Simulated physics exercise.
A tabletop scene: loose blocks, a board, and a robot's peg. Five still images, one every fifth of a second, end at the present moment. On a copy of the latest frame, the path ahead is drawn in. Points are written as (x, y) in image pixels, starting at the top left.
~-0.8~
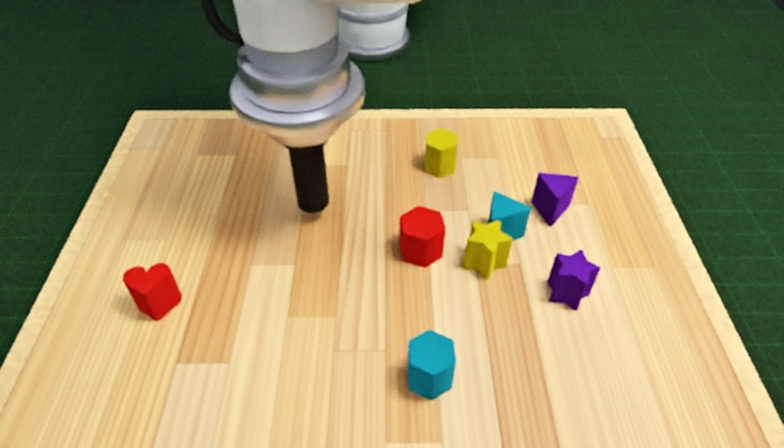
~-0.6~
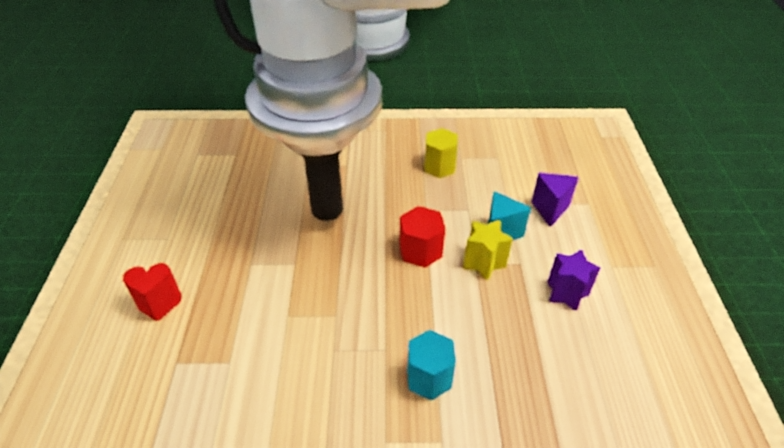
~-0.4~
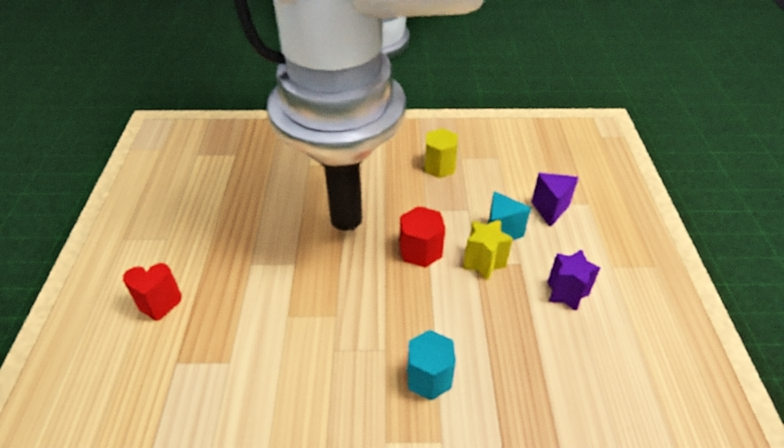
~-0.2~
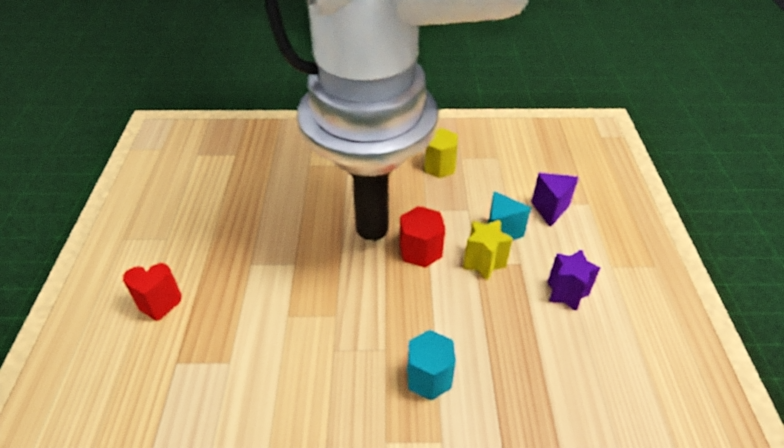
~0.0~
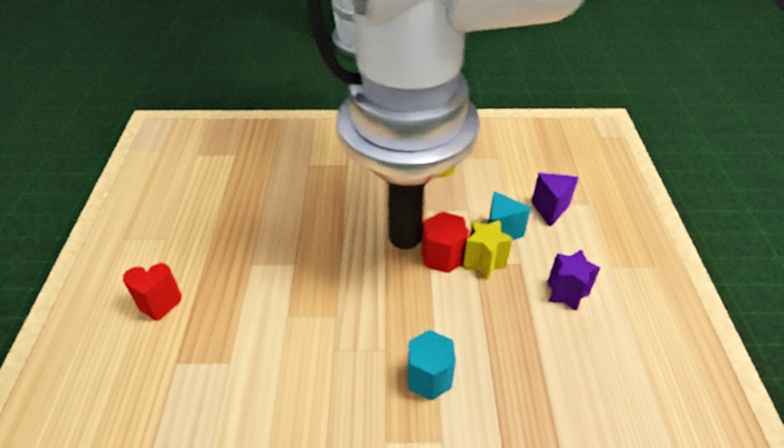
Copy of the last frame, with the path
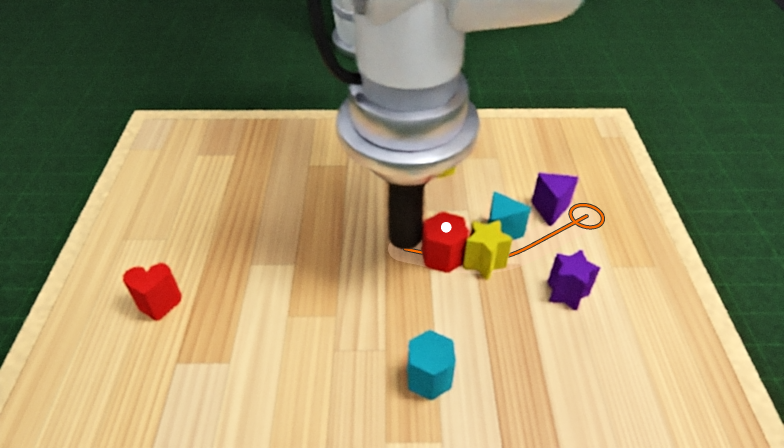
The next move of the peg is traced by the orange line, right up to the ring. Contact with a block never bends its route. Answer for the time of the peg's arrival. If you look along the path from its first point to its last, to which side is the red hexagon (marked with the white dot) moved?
It shifts rightward.
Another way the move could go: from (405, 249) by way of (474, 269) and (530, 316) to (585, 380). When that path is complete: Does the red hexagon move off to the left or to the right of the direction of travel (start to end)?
The left.
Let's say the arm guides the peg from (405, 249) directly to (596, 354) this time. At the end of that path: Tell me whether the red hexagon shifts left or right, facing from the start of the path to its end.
With start-to-end as forward, it shifts left.
Path on the board, from (405, 249) over (475, 260) and (537, 243) to (587, 216); the dot is on the red hexagon.
On the path given first. One third of the way, peg (478, 249); red hexagon (523, 240); yellow star-shaped block (563, 248); purple star-shaped block (592, 271), turned 20° clockwise.
Two thirds of the way, peg (540, 231); red hexagon (580, 232), turned 45° clockwise; yellow star-shaped block (612, 256), turned 35° clockwise; turquoise three-sided block (524, 190), turned 90° anticlockwise; purple star-shaped block (617, 285), turned 65° clockwise.
At the end, peg (591, 204); red hexagon (592, 228), turned 70° clockwise; yellow star-shaped block (616, 257), turned 50° clockwise; turquoise three-sided block (527, 189), turned 110° anticlockwise; purple three-sided block (568, 171), turned 85° anticlockwise; purple star-shaped block (617, 286), turned 65° clockwise.
